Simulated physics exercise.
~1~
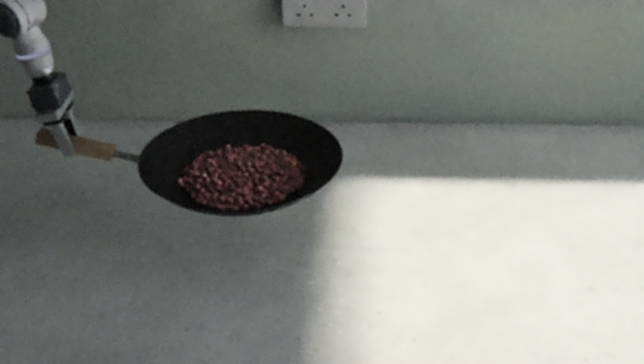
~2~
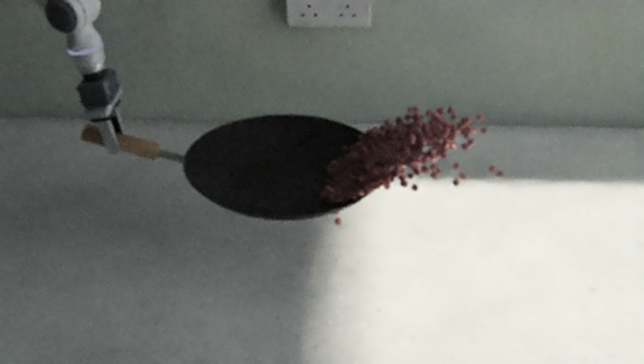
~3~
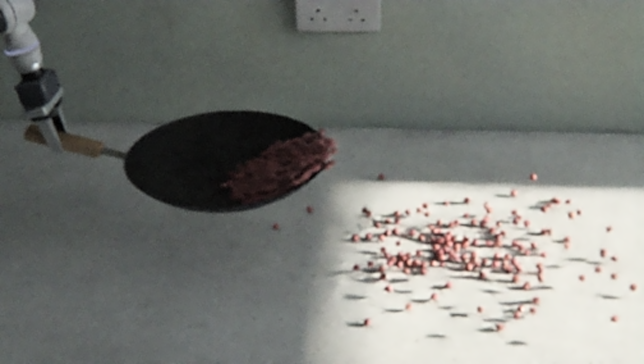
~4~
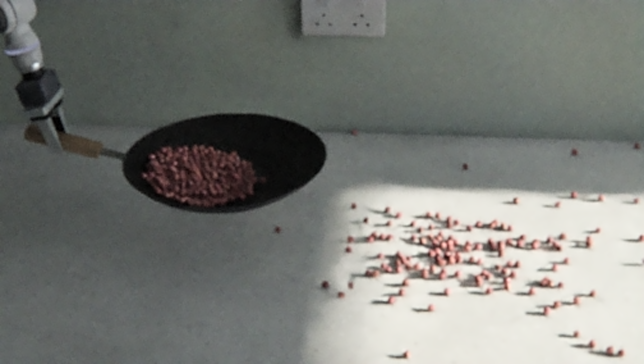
A robot arm at the upper left grips the wooden handle of a black wok filled with small reddish-brown beads, held over a pale grey surface before a grey-green wall with a white socket, seen from slightly above. The wok moves right, and the beads surge over its right rim in a dense spray. It then moves back left as the spilled beads scatter across the brightly lit patch on the right. The beads still inside slide from the right side to the left, and the wok ends level, holding most of them, with many strewn on the surface.
